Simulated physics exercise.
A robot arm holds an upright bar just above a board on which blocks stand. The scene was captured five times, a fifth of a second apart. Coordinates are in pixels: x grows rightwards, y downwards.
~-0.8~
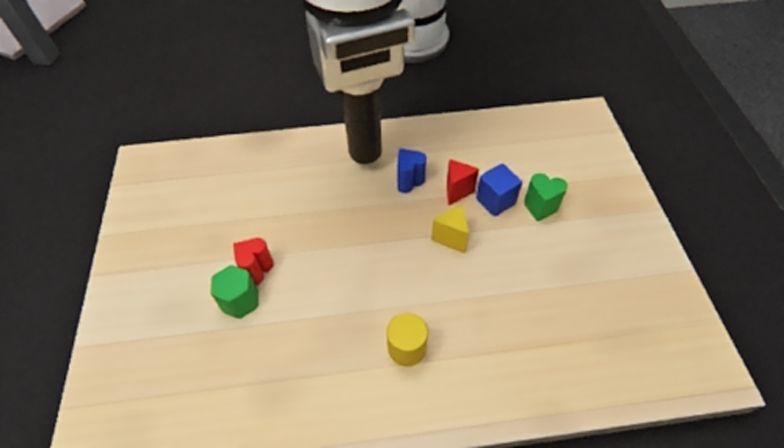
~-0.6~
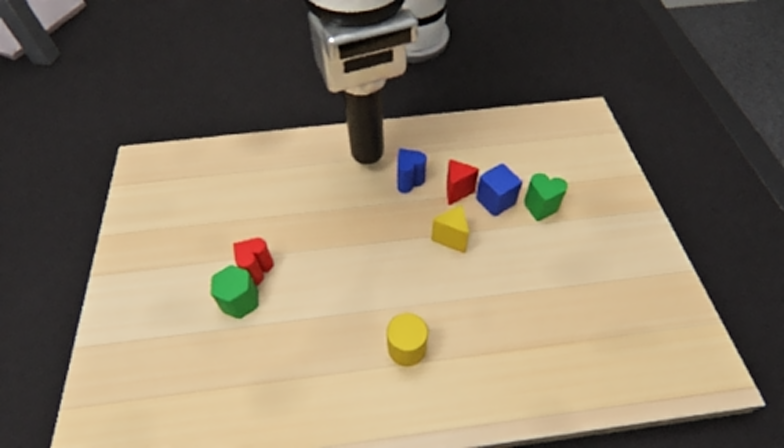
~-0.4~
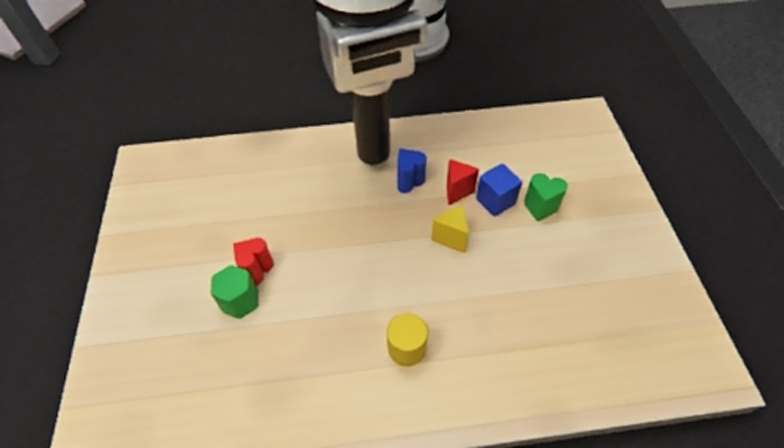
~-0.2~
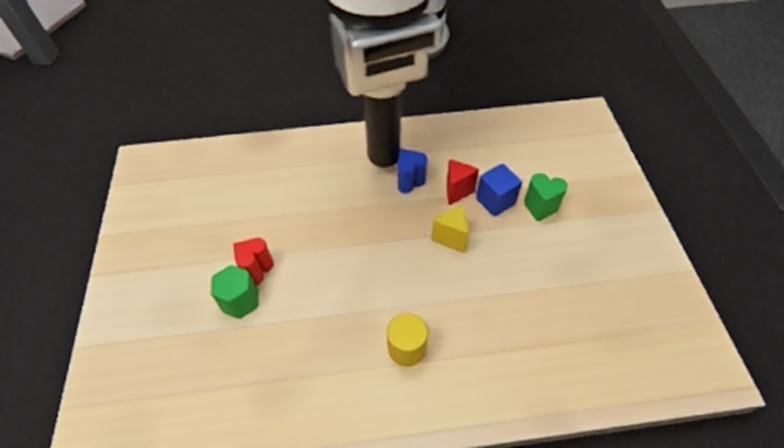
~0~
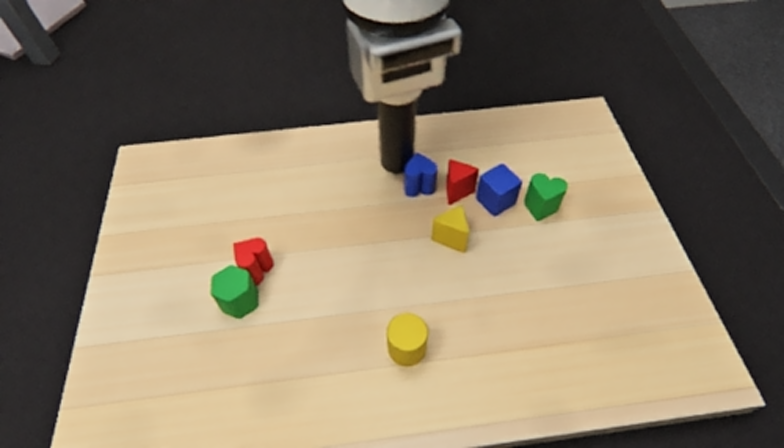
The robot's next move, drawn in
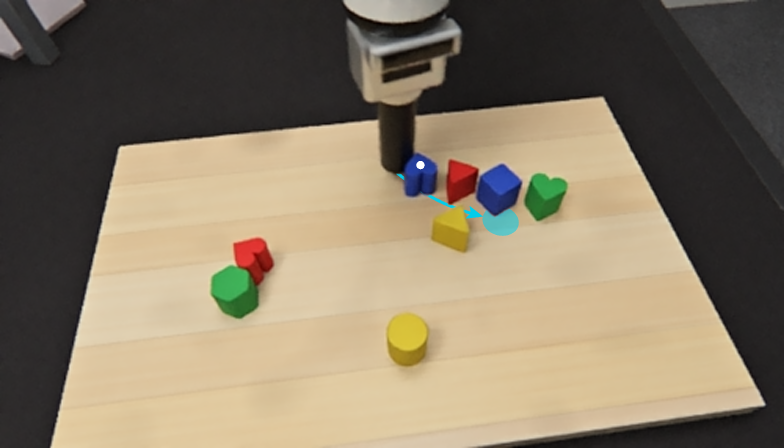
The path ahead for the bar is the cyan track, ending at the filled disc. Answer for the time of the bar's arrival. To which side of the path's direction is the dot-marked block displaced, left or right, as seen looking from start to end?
Seen from start to end, it moves right.
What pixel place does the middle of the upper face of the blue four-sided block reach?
Its top middle is near (522, 176).
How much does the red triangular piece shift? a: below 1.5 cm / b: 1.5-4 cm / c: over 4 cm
It's b.
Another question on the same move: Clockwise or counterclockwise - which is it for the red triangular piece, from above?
From overhead, the rotation is counterclockwise.
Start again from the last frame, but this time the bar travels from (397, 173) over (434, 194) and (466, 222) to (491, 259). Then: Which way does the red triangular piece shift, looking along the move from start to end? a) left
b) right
a - left.
Drawn move, from (397, 173) over (443, 203) to (501, 221); the dot is on the blue heart-shaped block.
The first path, step by step. One third of the way, bar (428, 184); blue heart-shaped block (451, 189); red triangular piece (465, 172), turned 30° anticlockwise.
Two thirds of the way, bar (464, 200); blue heart-shaped block (487, 210), turned 35° clockwise; yellow triangular piece (462, 223), turned 50° clockwise; red triangular piece (480, 169), turned 55° anticlockwise; blue four-sided block (510, 178), turned 15° clockwise.
At the end, bar (503, 210); blue heart-shaped block (510, 226), turned 65° clockwise; yellow triangular piece (463, 223), turned 55° clockwise; red triangular piece (481, 169), turned 65° anticlockwise; blue four-sided block (522, 176), turned 25° anticlockwise; green heart-shaped block (556, 181), turned 35° clockwise.
